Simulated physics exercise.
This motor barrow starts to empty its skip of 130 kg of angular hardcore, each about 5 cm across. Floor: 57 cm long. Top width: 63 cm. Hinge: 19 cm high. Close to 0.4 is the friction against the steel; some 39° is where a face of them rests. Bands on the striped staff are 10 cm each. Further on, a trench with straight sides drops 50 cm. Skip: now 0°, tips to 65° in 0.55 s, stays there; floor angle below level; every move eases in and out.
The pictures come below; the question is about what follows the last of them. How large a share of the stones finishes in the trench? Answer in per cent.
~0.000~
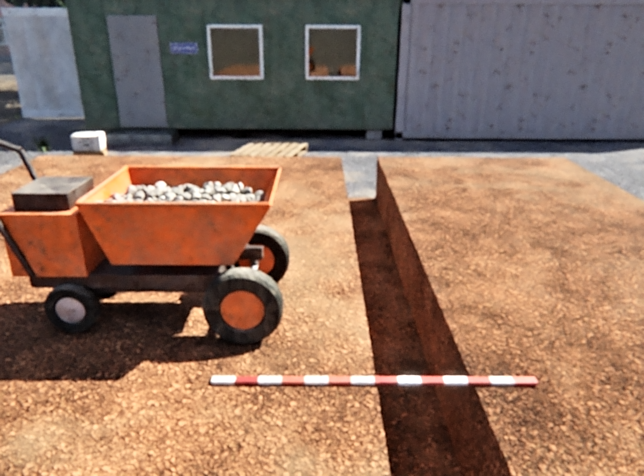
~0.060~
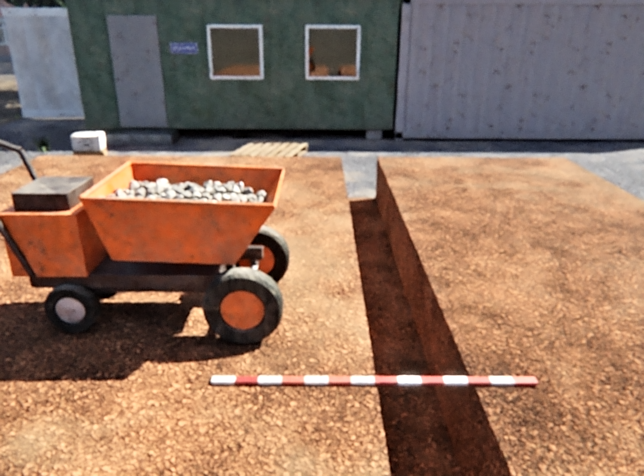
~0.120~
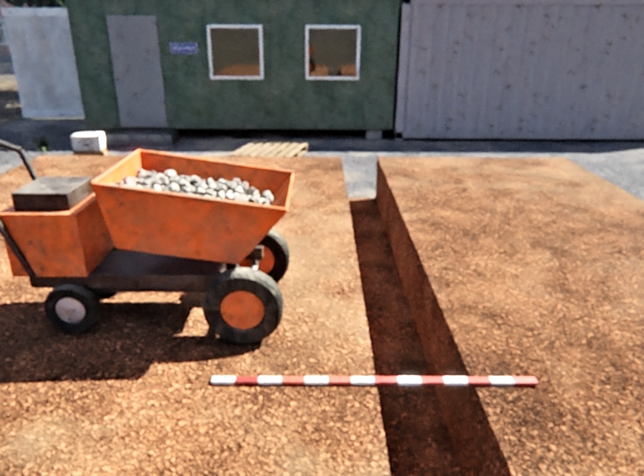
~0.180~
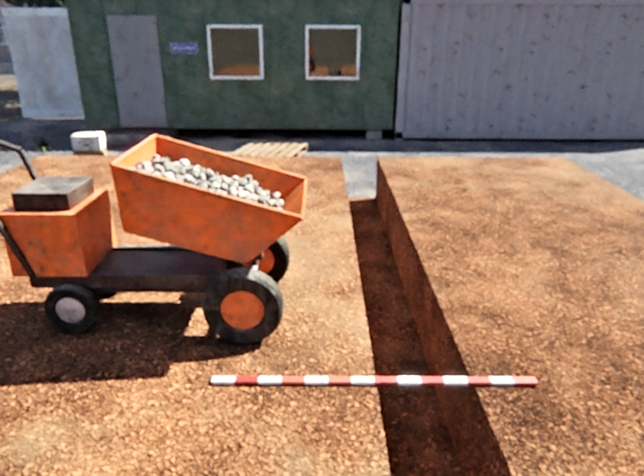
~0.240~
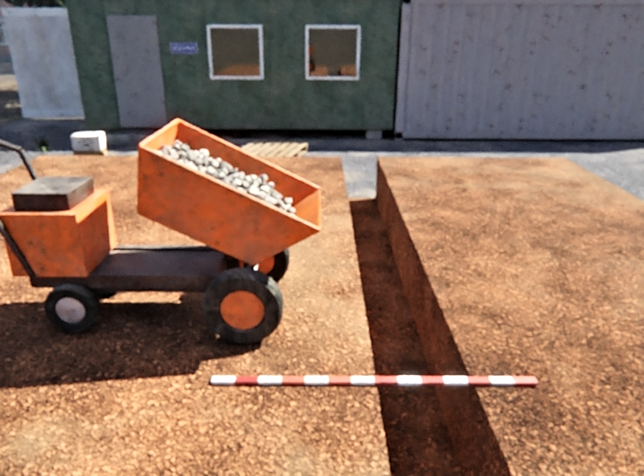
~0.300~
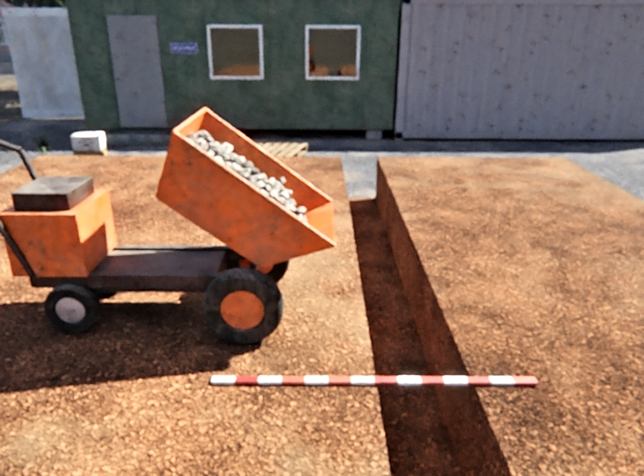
A share of about 62 per cent.
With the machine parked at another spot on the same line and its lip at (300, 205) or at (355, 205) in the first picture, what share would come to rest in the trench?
45 % and 15 %.
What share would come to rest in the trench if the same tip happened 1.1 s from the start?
I'd put it at some 35 in a hundred.
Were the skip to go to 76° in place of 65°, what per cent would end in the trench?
It would be close to 85 percent.
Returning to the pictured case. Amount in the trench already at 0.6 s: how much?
Close to 10 per cent has got there by then.
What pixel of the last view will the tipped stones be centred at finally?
The tipped stones centre close to (410, 382).
After 0.4 s the floor is at 55°; 100 % in the skip; the foremost stones are at (325, 240).
After 0.6 s the floor is at 65°; 88 % in the skip, 1 % short of the trench, 11 % in the trench; the foremost stones are at (414, 299).
After 1.0 s the floor is at 65°; 44 % in the skip, 1 % short of the trench, 52 % in the trench, 3 % past the trench; the foremost stones are at (511, 309).
After 3.0 s the floor is at 65°; 35 % in the skip, 62 % in the trench, 3 % past the trench; the foremost stones are at (552, 299).
